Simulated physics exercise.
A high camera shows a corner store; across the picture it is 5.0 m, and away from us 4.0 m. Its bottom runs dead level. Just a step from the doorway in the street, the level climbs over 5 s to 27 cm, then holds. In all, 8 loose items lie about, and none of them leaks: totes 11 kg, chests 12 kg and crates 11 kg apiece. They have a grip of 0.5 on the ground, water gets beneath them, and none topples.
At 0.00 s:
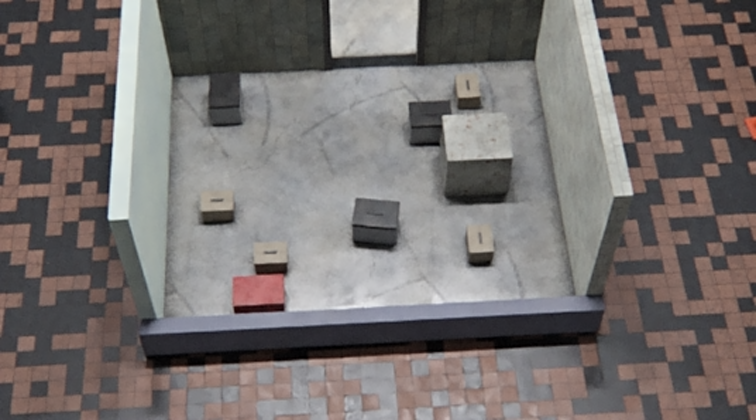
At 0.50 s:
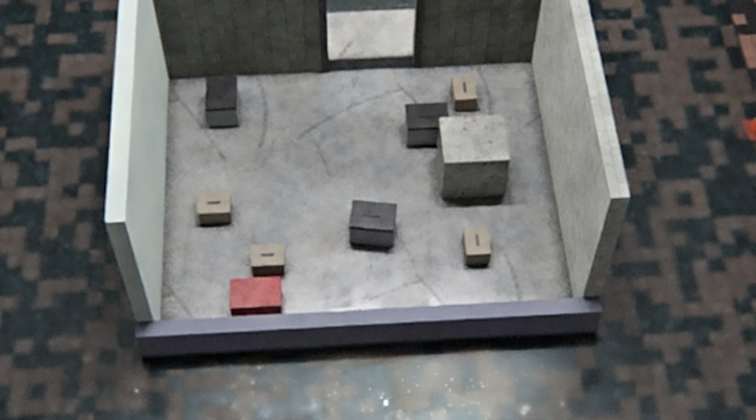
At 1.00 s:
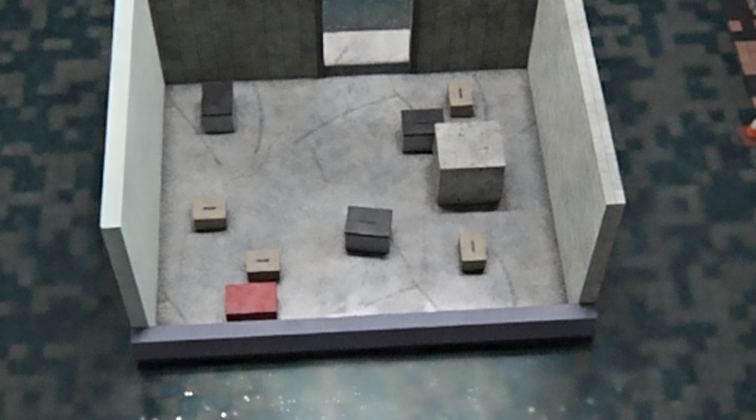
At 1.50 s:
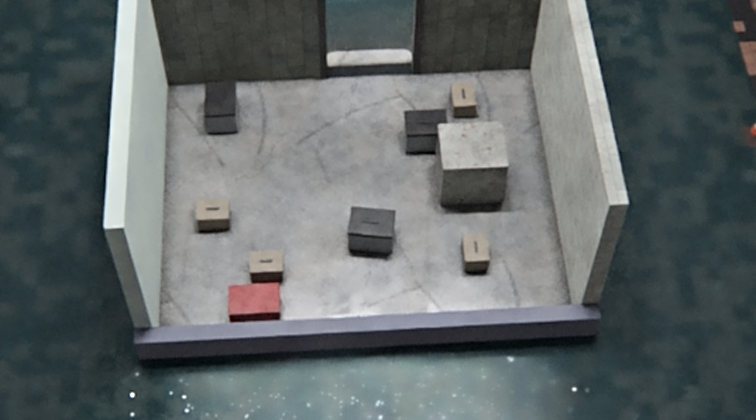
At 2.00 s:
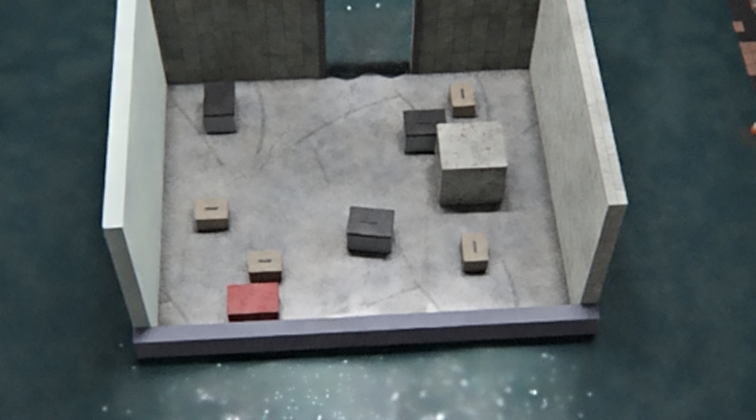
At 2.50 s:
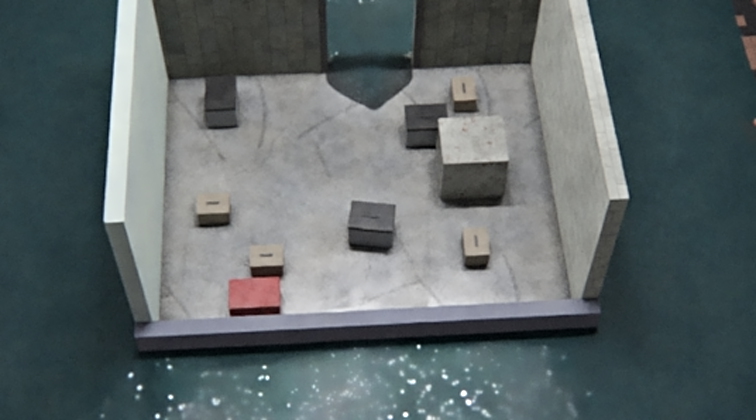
Water rose over the tiled ground outside a small walled room and finally pushed a dark tongue in through the back doorway, while the red block and the other boxes inside stayed put.
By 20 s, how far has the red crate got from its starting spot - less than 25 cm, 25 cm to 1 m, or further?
It has gone between 25 cm and 1 m.
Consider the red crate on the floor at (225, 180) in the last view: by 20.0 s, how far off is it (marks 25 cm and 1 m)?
Outcome - it ends up well away.
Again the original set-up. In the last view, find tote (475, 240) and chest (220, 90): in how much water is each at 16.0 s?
Around 13 cm and 18 cm.
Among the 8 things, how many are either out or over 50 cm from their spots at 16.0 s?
Count: 7.
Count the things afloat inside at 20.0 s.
Count: 8.
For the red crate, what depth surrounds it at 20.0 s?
Roughly 19 cm deep.
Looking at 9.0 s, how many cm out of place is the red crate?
About 60 cm.
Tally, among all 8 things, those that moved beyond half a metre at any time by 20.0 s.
Total: 8.
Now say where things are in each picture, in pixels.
The first picture shows the red crate at (258, 290) rests on the ground; 0.0 m2 under water; 0 of 8 have shifted.
The second picture shows the red crate at (255, 292), on the bottom; water covers 0.0 m2; 0 of 8 have shifted.
The third picture shows the red crate at (251, 298), on the bottom; water covers 0.0 m2; 0 of 8 have shifted.
The fourth picture shows the red crate at (254, 298), on the bottom; water covers 0.0 m2; 0 of 8 have shifted.
The fifth picture shows the red crate at (253, 298), on the bottom; 0.0 m2 under water; 0 of 8 have shifted.
The sixth picture shows the red crate at (254, 293), on the bottom; water covers 0.5 m2; 0 of 8 have shifted.
After 4.0 s the red crate is near (254, 293), 0.0 m from its start, aground; 0 afloat.
After 9.0 s the red crate is near (198, 277), 0.7 m from its start, afloat; 3 afloat.
After 16.0 s the red crate is near (305, 131), 2.4 m from its start, afloat; 8 afloat.
After 20.0 s the red crate is near (209, 258), 0.7 m from its start, afloat; 8 afloat.
